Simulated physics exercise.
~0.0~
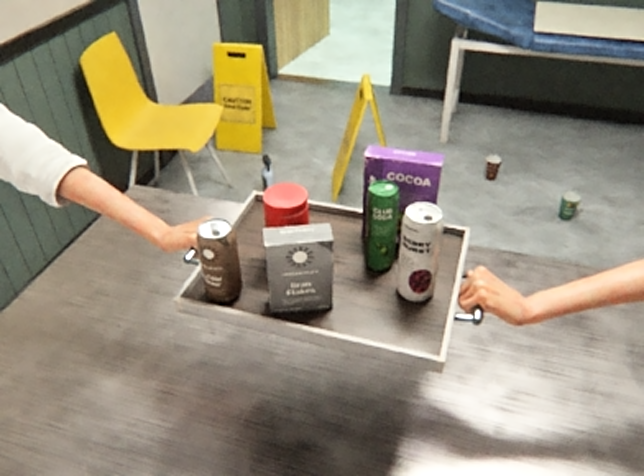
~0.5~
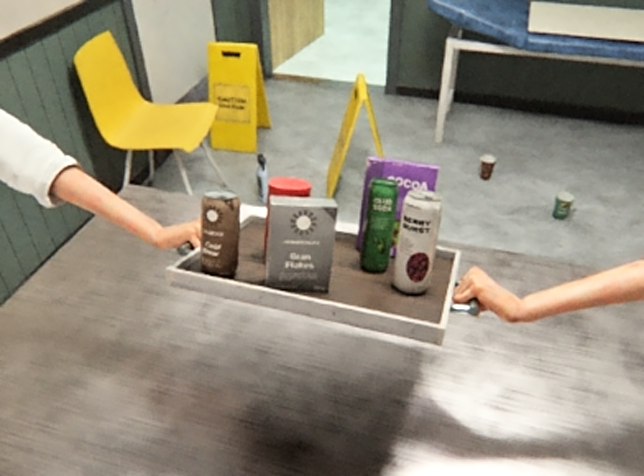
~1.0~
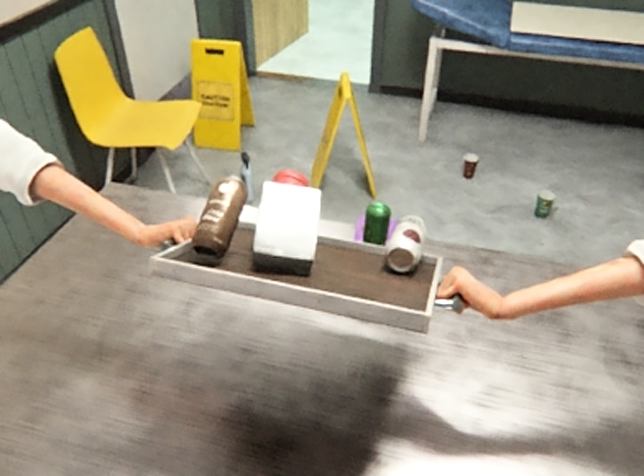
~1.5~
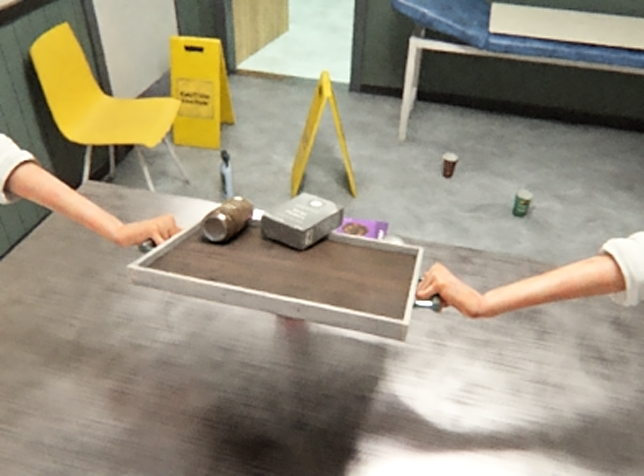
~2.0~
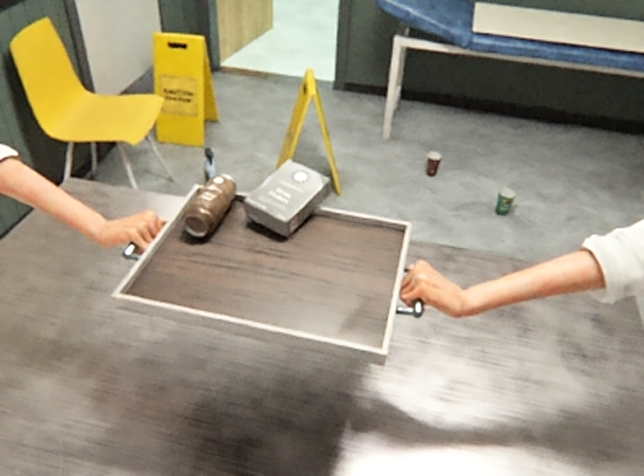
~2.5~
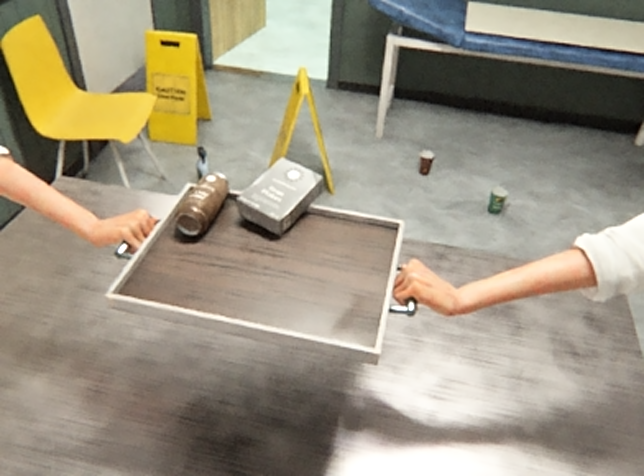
A hand-held tray tips away, dropping four items, then levels with two lying toppled.
